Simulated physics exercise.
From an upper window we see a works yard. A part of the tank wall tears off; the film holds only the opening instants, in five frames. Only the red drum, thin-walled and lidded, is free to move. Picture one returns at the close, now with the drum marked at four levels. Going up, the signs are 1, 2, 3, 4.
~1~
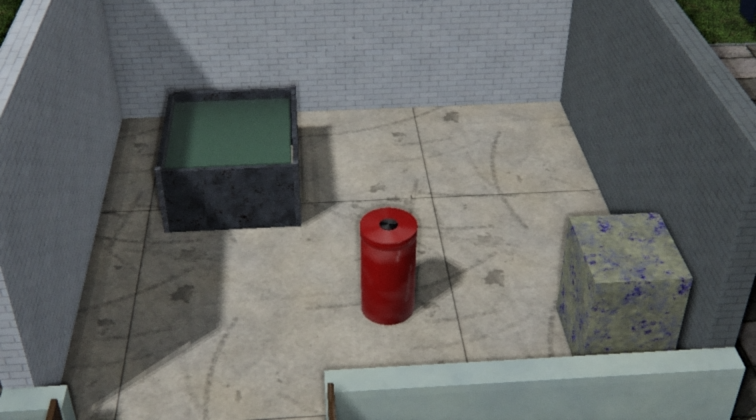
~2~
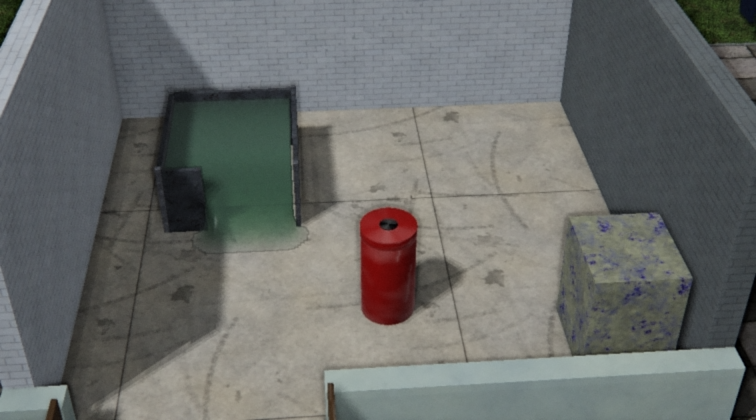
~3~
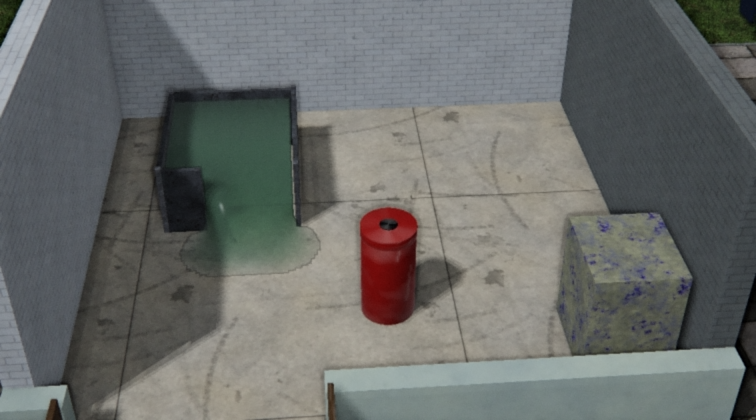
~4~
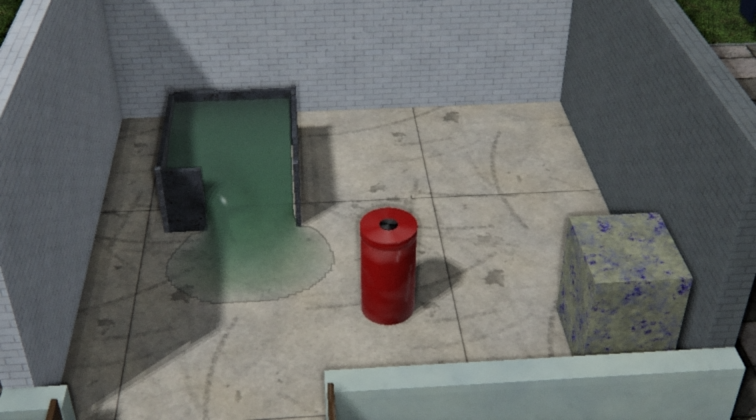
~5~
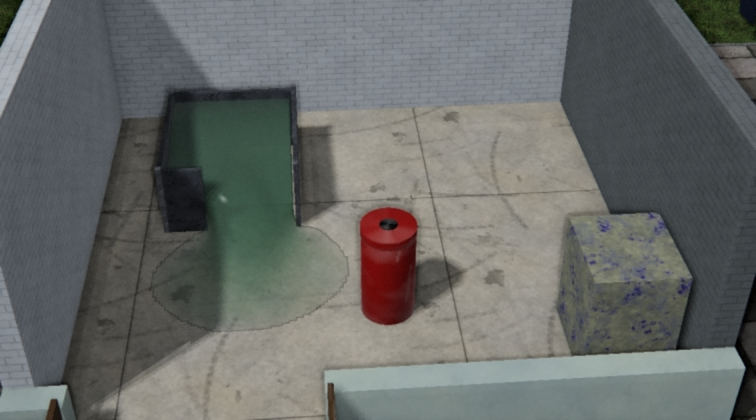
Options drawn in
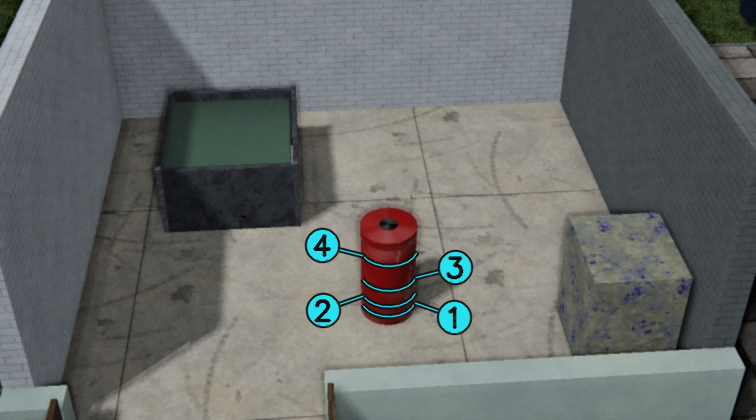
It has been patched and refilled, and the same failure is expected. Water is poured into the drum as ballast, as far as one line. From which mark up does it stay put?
I would pick line 2.
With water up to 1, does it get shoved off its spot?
Yes, it does.
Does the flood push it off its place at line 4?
No, that is safe.
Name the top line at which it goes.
That is line 1.
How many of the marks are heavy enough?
Three of them.
On the marked copy, 1 at (390, 316); 2 at (390, 306); 3 at (391, 291); 4 at (391, 266); from the bottom up 1, 2, 3, 4.
With 1, it is pushed about its own width away.
With 2, it shifts by a finger or two and stays.
With 3, it does not move.
With 4, it does not move.
